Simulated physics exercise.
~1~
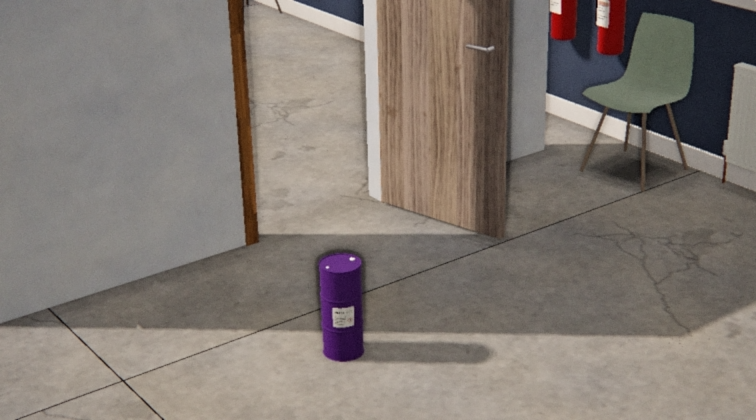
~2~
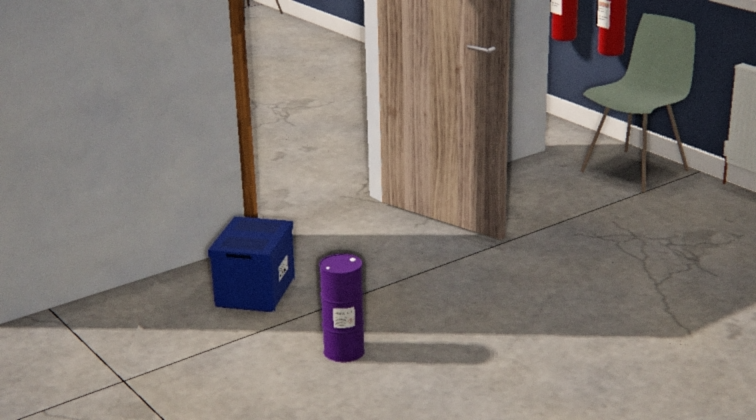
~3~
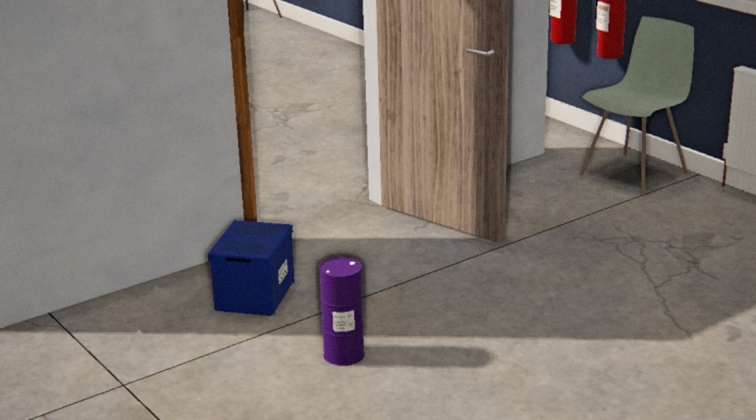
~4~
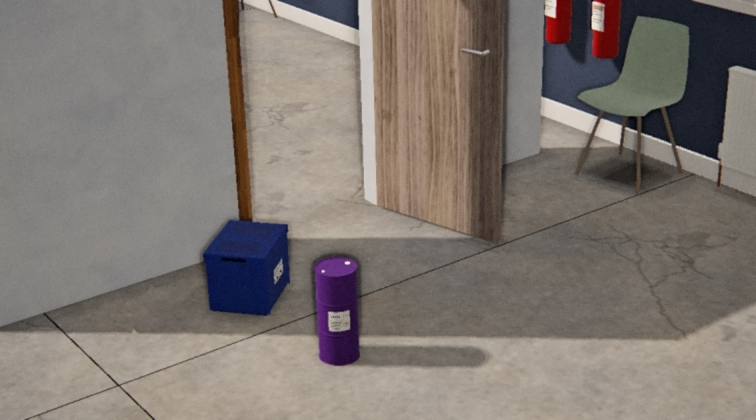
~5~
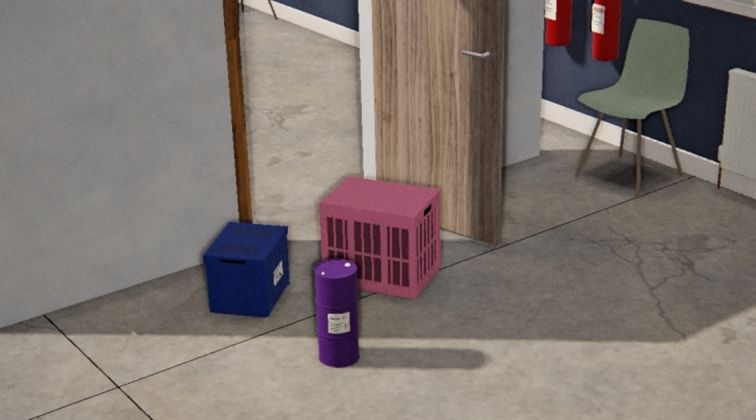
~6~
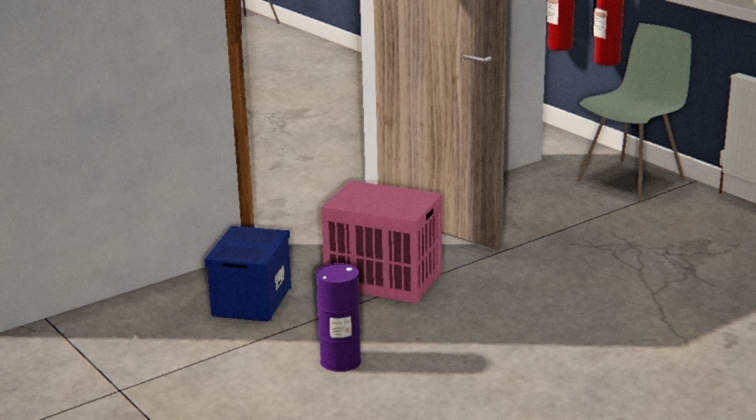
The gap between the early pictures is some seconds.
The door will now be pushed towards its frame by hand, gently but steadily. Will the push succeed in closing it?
The door never meets its frame.
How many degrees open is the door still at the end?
Near 75° open.
Then, 0.40 s after the last picture, door at 94°.
Then, 0.60 s after the last picture, door at 83°.
Then, 0.70 s after the last picture, door at 77°.
At rest, door at 76°; all 3 in place. Seen from the same camera at the end, pink chest near (382, 241).
